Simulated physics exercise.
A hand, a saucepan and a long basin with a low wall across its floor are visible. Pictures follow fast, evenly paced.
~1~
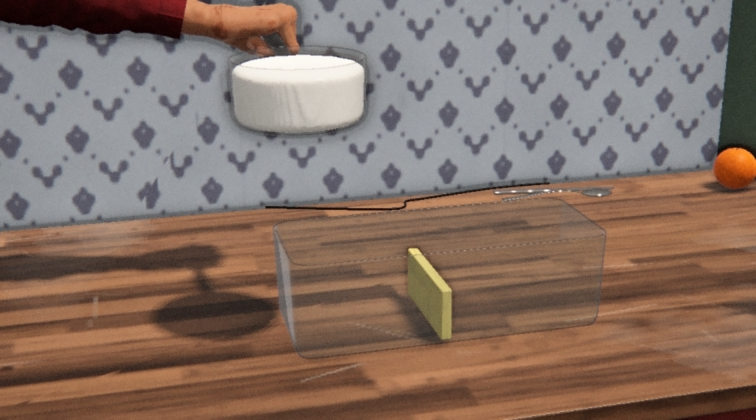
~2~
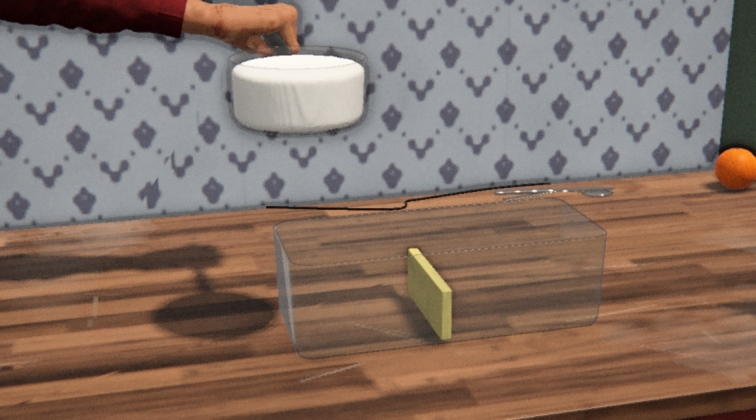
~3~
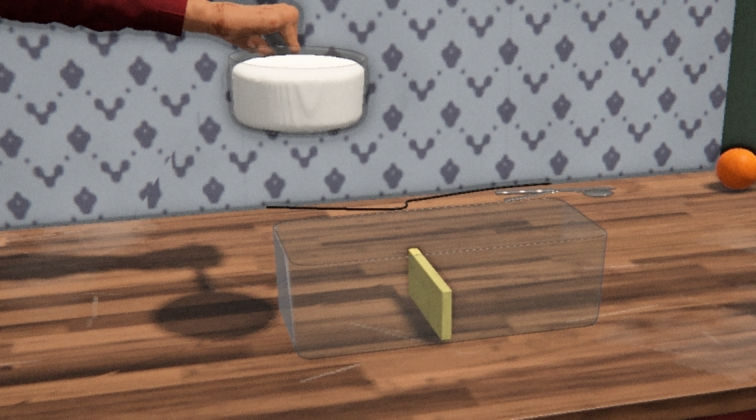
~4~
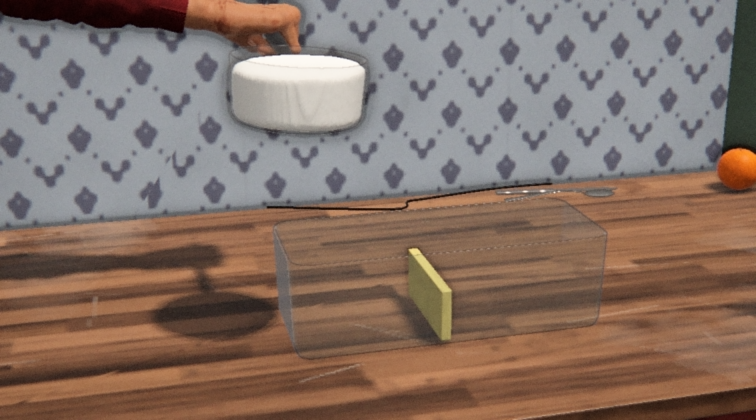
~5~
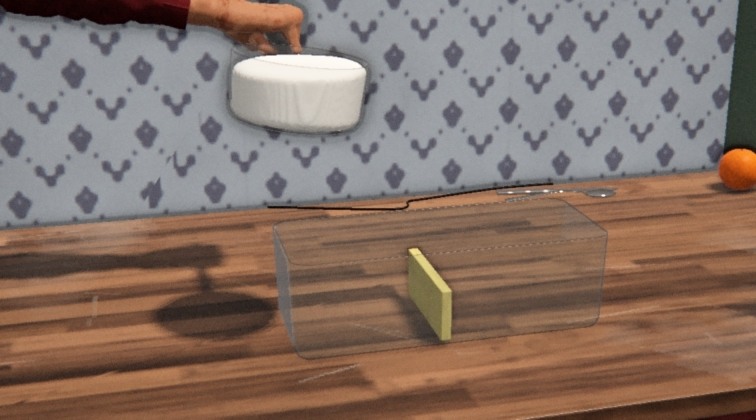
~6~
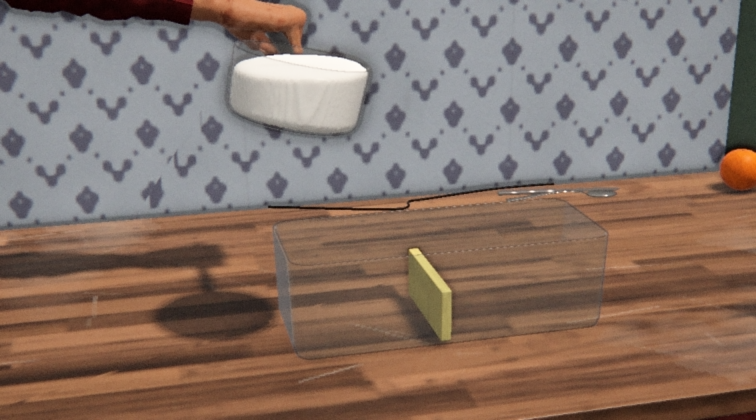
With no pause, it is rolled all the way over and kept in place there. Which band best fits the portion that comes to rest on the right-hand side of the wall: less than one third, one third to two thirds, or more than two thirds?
Most likely one third to two thirds will rest right of the wall.
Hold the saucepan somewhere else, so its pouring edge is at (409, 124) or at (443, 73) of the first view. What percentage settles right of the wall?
The first gives 70 %, the second 95 %.
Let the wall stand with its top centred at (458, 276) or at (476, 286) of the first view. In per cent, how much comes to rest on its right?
First try close to 5 percent, second try close to 15 percent.
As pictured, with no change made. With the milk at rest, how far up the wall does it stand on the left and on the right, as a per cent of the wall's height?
Close to 30 for the left and 20 for the right.
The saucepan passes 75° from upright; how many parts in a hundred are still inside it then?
Roughly 40 percent.
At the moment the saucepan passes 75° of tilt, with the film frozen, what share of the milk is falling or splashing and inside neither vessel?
Around 45 %.
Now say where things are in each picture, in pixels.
The first picture shows tilt 0°; pouring edge (363, 56); surface from (232, 71) to (361, 64); the long basin's rim runs from (282, 245) to (583, 217); the wall's top is at (429, 270).
The second picture shows tilt 1°; pouring edge (364, 56); surface from (232, 70) to (361, 64).
The third picture shows tilt 2°; pouring edge (364, 58); surface from (232, 70) to (361, 64).
The fourth picture shows tilt 4°; pouring edge (365, 60); surface from (232, 69) to (362, 65).
The fifth picture shows tilt 8°; pouring edge (367, 64); surface from (233, 68) to (363, 65).
The sixth picture shows tilt 12°; pouring edge (368, 69); surface from (234, 68) to (364, 66).
A moment on, the saucepan is tipped on its side and 42 per cent is still to pour, 5 is left of the wall and 9 right of it.
Next, the saucepan is tipped right over and 4 per cent is still to pour, 43 is left of the wall and 44 right of it.
Then the saucepan is tipped right over and 0 per cent is still to pour, 54 is left of the wall and 44 right of it.
Later the saucepan is tipped right over and 0 per cent is still to pour, 54 is left of the wall and 44 right of it.
At rest 54 per cent lies left of the wall, 44 right of it and 2 outside.
